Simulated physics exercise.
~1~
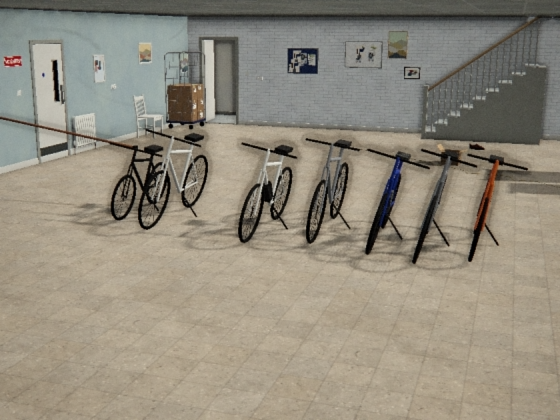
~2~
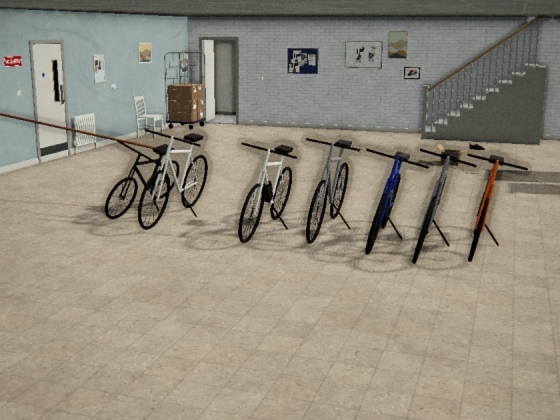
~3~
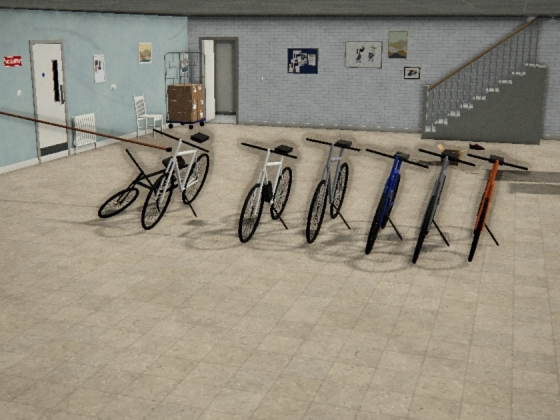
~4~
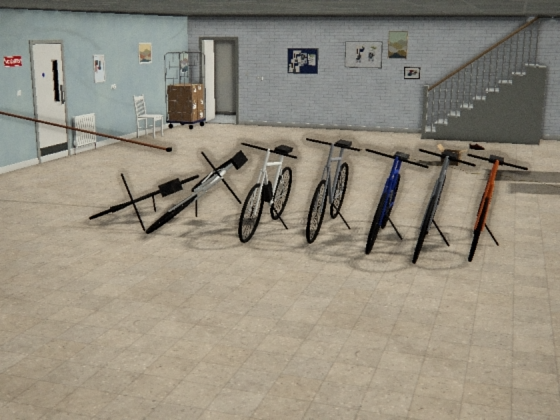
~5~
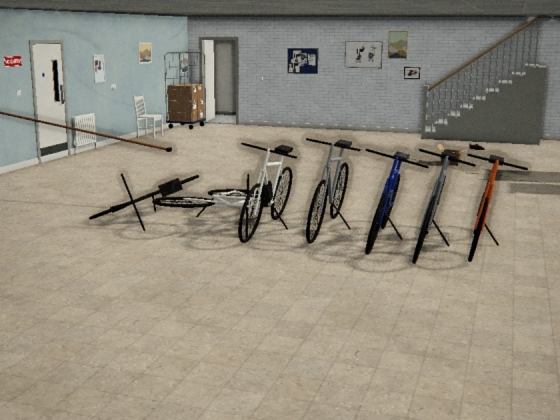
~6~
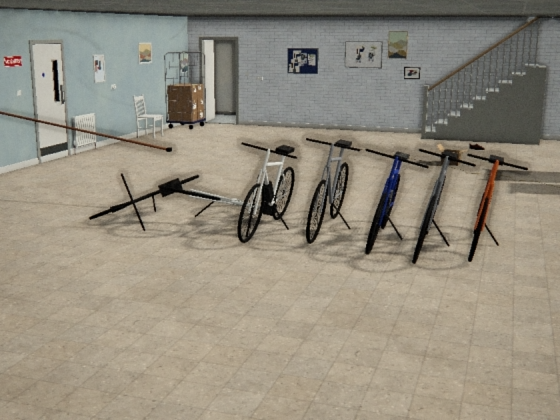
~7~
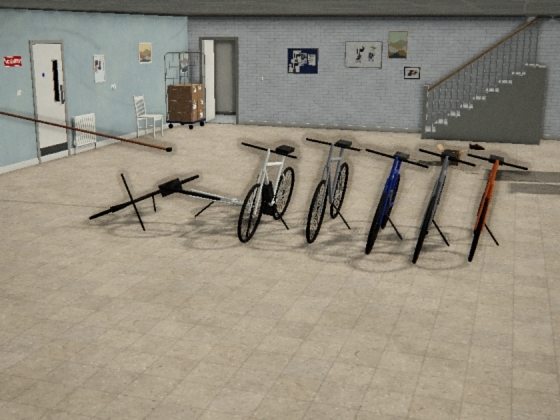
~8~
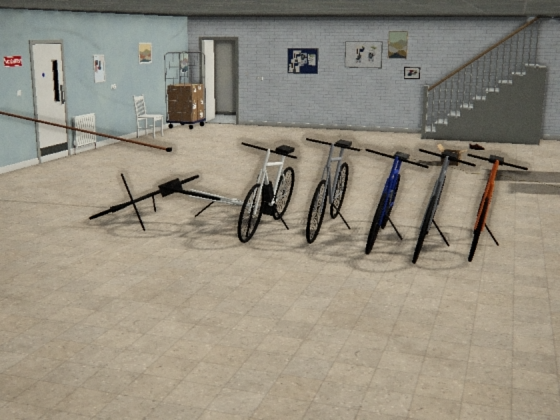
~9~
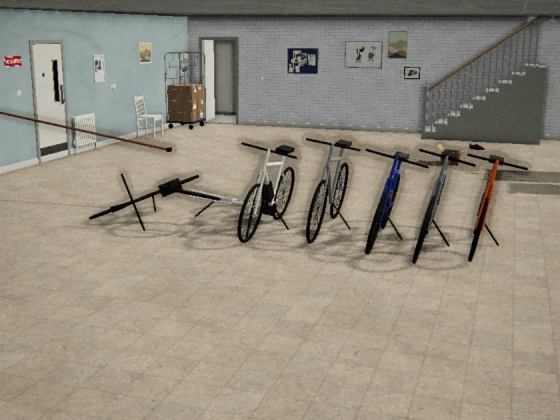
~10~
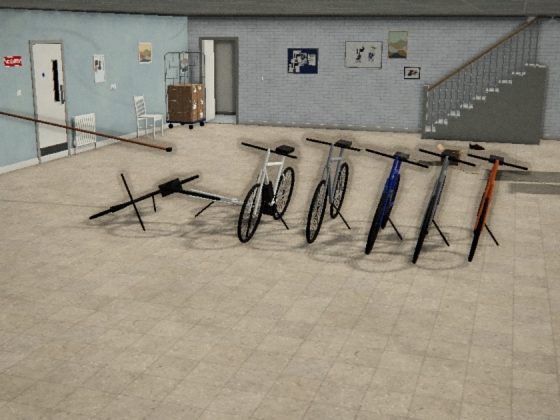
Tiled hall with seven parked bicycles, a pole tipping the leftmost into its white neighbour, both falling, the other five staying upright.
